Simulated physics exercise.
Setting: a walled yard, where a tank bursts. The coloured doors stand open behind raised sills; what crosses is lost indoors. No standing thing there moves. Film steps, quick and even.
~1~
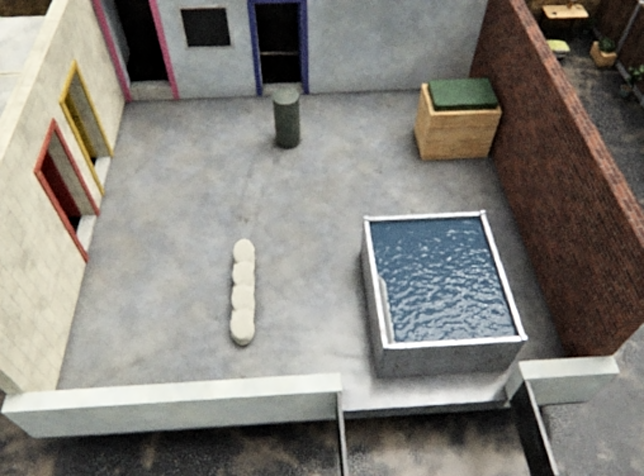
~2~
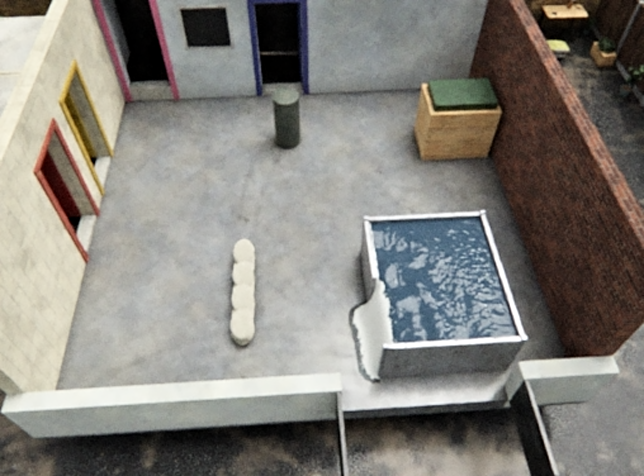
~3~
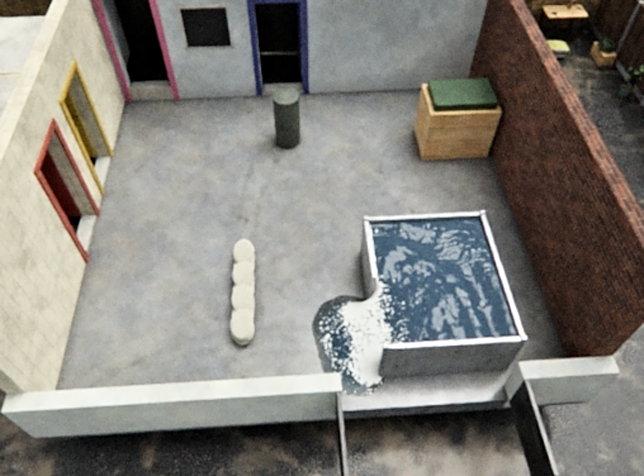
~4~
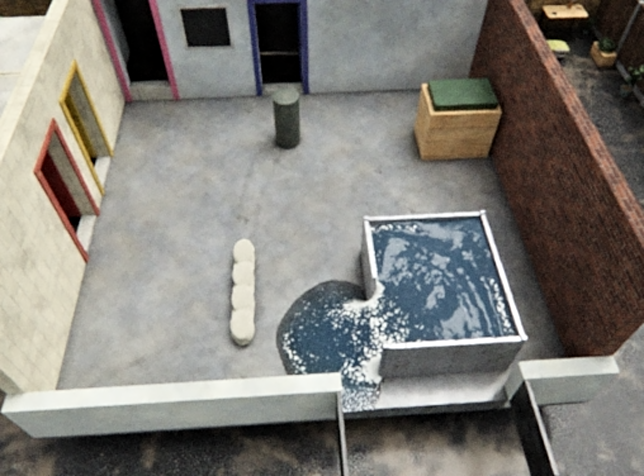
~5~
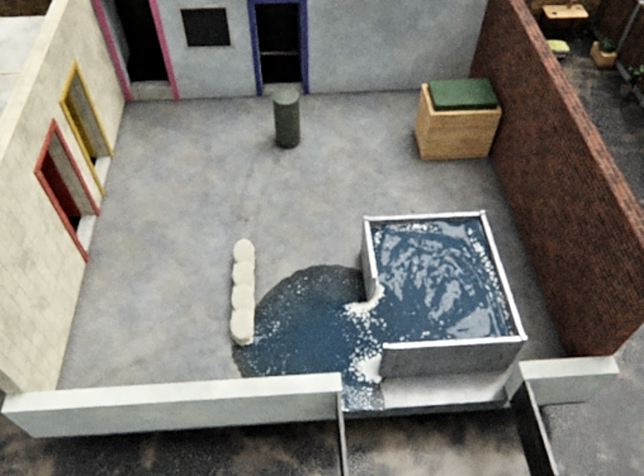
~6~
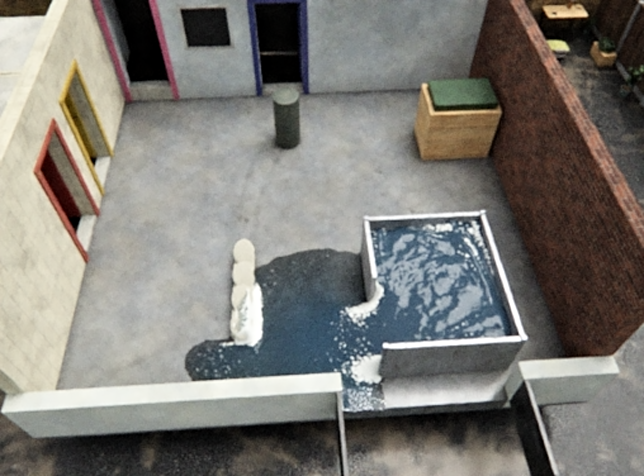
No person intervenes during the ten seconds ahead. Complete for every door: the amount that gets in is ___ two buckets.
Blue door: At most; red door: At most; pink door: At most; yellow door: At most.
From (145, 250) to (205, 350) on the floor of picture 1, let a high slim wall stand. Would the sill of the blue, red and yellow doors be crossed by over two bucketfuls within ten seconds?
The blue door remains below, the red door ends up above and the yellow door remains below.
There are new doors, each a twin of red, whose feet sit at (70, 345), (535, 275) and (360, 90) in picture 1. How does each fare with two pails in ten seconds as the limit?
Same order as asked - exceeds the limit, stays within the limit and stays within the limit.
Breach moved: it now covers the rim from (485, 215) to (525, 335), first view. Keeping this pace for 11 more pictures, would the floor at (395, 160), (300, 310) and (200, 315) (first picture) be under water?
Result, in sequence: Sodden, spared by the spill, spared by the spill.
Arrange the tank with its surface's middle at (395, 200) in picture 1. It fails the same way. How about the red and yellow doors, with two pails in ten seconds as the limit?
Red: Above the mark; yellow: Above the mark.
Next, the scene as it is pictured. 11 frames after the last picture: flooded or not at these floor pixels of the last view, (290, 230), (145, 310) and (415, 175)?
Result, in that order: Wetted / wetted / not wetted.
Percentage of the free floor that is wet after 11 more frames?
Around 35 percent.
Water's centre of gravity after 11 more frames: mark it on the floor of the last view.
Roughly (324, 319) in the last picture.
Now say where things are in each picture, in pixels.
The tank at (437, 277) is whole and still, in the first frame.
The front is at (360, 308), out from the gap at (378, 332), in the second frame.
Water pours out at (378, 333) and has run to (323, 314), in the third frame.
The front is at (281, 337), out from the gap at (378, 333), in the fourth frame.
The front is at (241, 361), out from the gap at (378, 333), in the fifth frame.
The front is at (192, 368), out from the gap at (378, 333), in the sixth frame.
A moment on, water covers 20 % of the floor; the blue door not reached, the red door not reached, the pink door not reached, the yellow door not reached.
Next, water covers 35 % of the floor; the blue door not reached, the red door not reached, the pink door not reached, the yellow door not reached.
Then, water covers 60 % of the floor; the blue door wet at the sill, nothing in, the red door wet at the sill, nothing in, the pink door not reached, the yellow door wet at the sill, nothing in.
Later, water covers 80 % of the floor; the blue door wet at the sill, nothing in, the red door under two buckets in, the pink door wet at the sill, nothing in, the yellow door wet at the sill, nothing in.
In the end, water covers 85 % of the floor; the blue door wet at the sill, nothing in, the red door under two buckets in, the pink door wet at the sill, nothing in, the yellow door under two buckets in.
